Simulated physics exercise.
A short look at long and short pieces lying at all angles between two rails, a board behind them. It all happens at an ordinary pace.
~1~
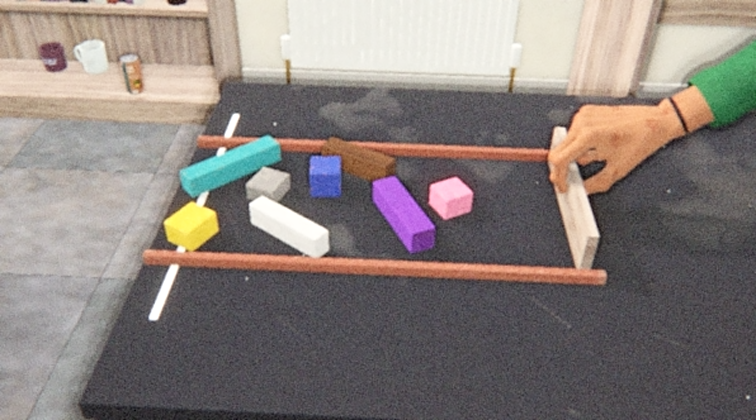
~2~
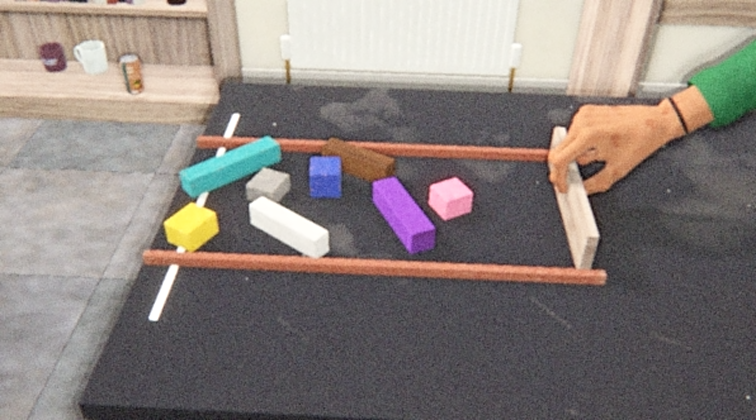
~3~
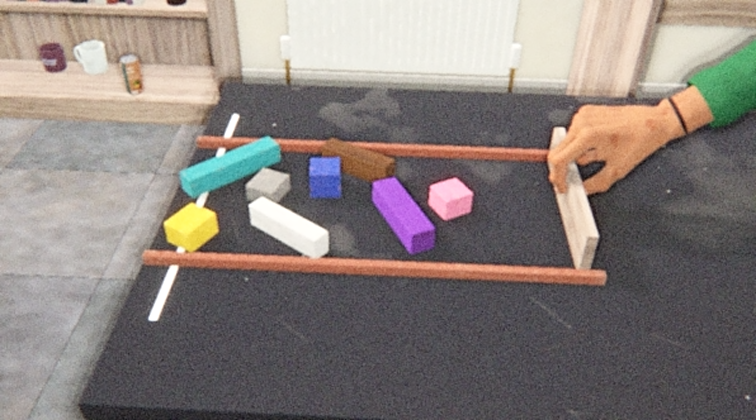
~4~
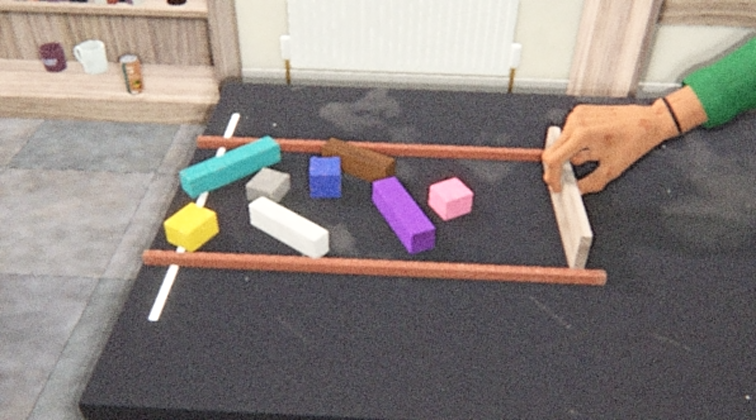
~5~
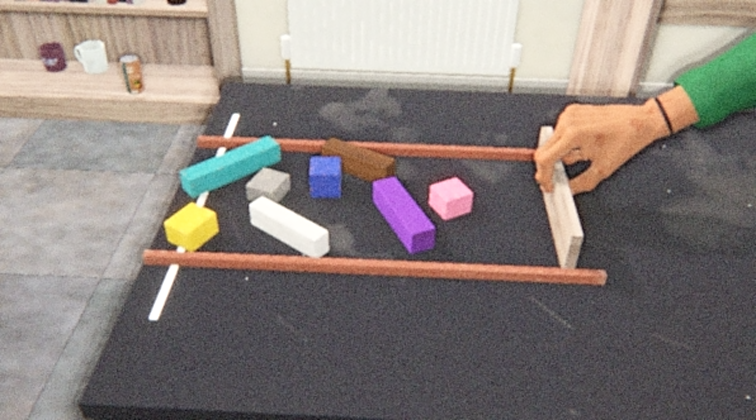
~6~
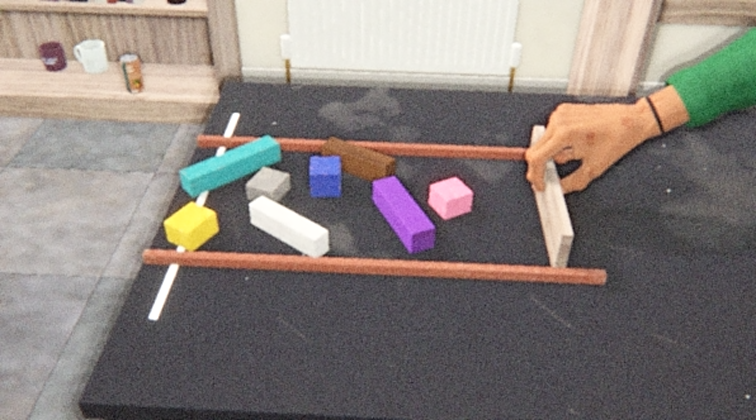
Hand sliding a wooden board slightly left between two rails, while the colourful blocks and bars in front lie still.
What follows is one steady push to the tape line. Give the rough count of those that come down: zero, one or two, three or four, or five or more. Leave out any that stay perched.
In the end the number that fall off is five or more.
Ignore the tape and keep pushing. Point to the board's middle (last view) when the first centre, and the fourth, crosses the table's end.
At (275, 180) for the first, at (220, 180) for the fourth.
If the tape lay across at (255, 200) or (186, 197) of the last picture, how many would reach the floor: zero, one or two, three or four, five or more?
The falls would be either one or two; 5 or more.
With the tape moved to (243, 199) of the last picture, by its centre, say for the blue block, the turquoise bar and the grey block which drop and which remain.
The blue block holds on; the turquoise bar tumbles off; the grey block is lost.
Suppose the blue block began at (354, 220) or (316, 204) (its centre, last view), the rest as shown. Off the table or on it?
The blue block tumbles off; comes down.
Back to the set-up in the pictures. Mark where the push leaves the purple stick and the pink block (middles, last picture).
The purple stick at (162, 208), the pink block at (189, 182).
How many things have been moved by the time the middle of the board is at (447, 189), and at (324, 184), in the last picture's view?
At the one place 1, at the other 7.
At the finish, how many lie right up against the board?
In contact: 2.
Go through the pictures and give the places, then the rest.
Yellow block (192, 227); turquoise bar (232, 166); grey block (269, 187); board (571, 195); tape (203, 198), in the first frame.
Turquoise bar (232, 166); purple stick (403, 214), in the second frame.
Grey block (268, 188); board (571, 195), in the third frame.
Yellow block (192, 227); brown stick (358, 162), in the fourth frame.
Turquoise bar (232, 166); pink block (451, 199), in the fifth frame.
Yellow block (192, 227); turquoise bar (232, 165); grey block (268, 187); board (548, 193); tape (202, 197), in the sixth frame.
Soon after, none off yet; yellow block at rest near (192, 227); turquoise bar at rest near (232, 165); grey block at rest near (268, 187).
After that, none off yet; yellow block at rest near (192, 227); turquoise bar displaced a little near (206, 171); grey block displaced about its own width near (233, 188).
In the end, the number that fall off is five or more; gone, brown stick, blue block, white bar, grey block, turquoise bar and yellow block.
